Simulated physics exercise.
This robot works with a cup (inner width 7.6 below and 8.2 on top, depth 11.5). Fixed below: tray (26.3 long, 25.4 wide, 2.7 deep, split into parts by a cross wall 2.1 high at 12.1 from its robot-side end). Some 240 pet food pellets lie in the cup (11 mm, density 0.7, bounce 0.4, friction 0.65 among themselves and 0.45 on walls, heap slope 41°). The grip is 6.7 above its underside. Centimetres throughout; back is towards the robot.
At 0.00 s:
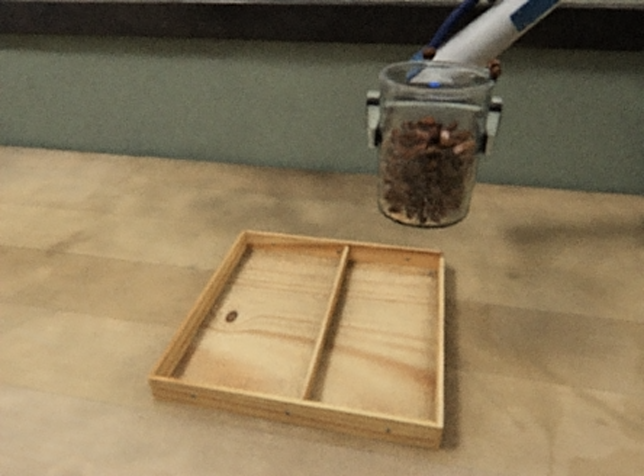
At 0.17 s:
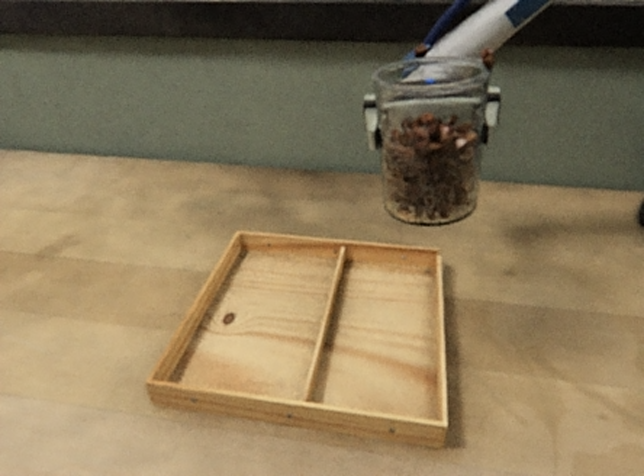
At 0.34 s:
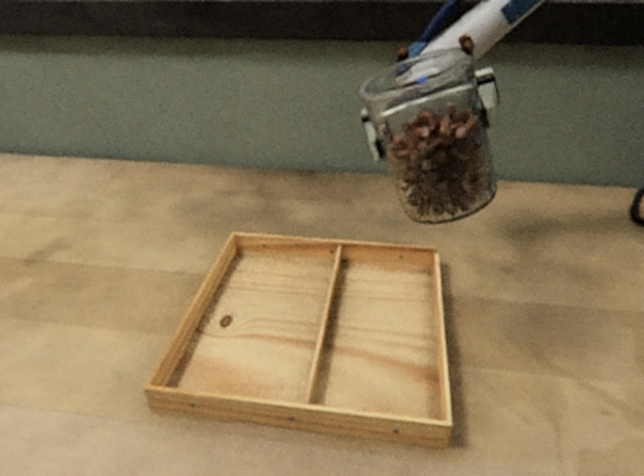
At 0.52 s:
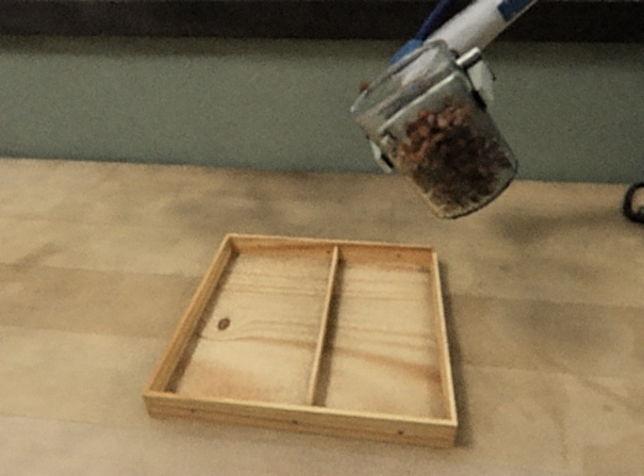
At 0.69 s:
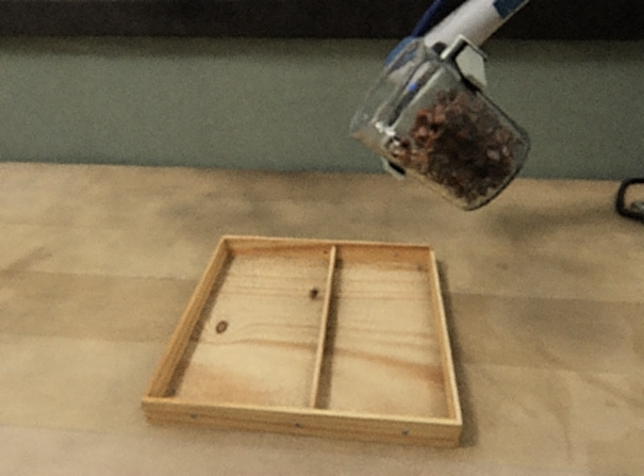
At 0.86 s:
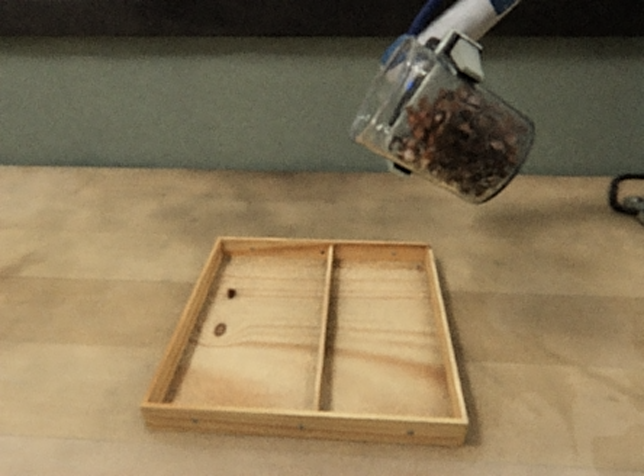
A clear cup of brown pellets tilts steeply leftward above a divided wooden tray as one pellet drops in.
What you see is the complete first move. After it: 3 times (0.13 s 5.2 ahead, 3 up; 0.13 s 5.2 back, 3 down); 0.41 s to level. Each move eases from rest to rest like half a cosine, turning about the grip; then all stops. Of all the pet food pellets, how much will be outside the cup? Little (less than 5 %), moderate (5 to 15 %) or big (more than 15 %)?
Outside the cup the share is big, more than 15 %.
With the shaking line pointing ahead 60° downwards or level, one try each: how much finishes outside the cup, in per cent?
About 0 and 15 per cent.
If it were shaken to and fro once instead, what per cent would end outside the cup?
It would be near 20 per cent.
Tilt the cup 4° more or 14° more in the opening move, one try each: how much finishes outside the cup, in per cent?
Some 55 and 75 per cent.
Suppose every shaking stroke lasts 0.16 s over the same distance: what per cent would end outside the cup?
In that case some 25 per cent.
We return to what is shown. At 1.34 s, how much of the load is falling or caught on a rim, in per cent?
Roughly 6 per cent.
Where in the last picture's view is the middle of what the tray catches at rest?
Around (282, 325).
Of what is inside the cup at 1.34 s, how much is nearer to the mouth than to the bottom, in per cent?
About 70 per cent.
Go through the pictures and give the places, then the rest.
The cup middle at (429, 147), level; upper third of the load around (430, 142), from x 385 to 495, top at y 55; 245 in the cup, in the first frame.
The cup middle at (430, 144), tilted 6° forward; upper third of the load around (436, 137), from x 390 to 490, top at y 50, in the second frame.
The cup middle at (433, 141), tilted 21° forward; upper third of the load around (445, 134), from x 395 to 485, top at y 45, in the third frame.
The cup middle at (437, 136), tilted 39° forward; upper third of the load around (450, 126), from x 365 to 505, top at y 85; 244 in the cup, 1 in flight or on a rim, in the fourth frame.
The cup middle at (440, 132), tilted 54° forward; upper third of the load around (454, 120), from x 315 to 515, top at y 90; 244 in the cup, 1 in the far-side part, in the fifth frame.
The cup middle at (442, 128), tilted 60° forward; upper third of the load around (462, 116), from x 230 to 520, top at y 90; 244 in the cup, 1 in the far-side part, in the sixth frame.
After 1.34 s, tilted 60° forward, highest piece 26 above the table; 182 in the cup, 41 in the far-side part, 8 in the robot-side part, 14 in flight or on a rim.
After 1.81 s, tilted 38° forward, highest piece 25 above the table; 138 in the cup, 69 in the far-side part, 31 in the robot-side part, 6 on the table or floor, 1 in flight or on a rim.
After 2.25 s, level, highest piece 25 above the table; 138 in the cup, 71 in the far-side part, 30 in the robot-side part, 6 on the table or floor.
After 3.30 s, level, highest piece 25 above the table; 138 in the cup, 71 in the far-side part, 30 in the robot-side part, 6 on the table or floor.
In the end, 138 in the cup, 71 in the far-side part, 30 in the robot-side part, 6 on the table or floor. That is 44 % outside the cup.
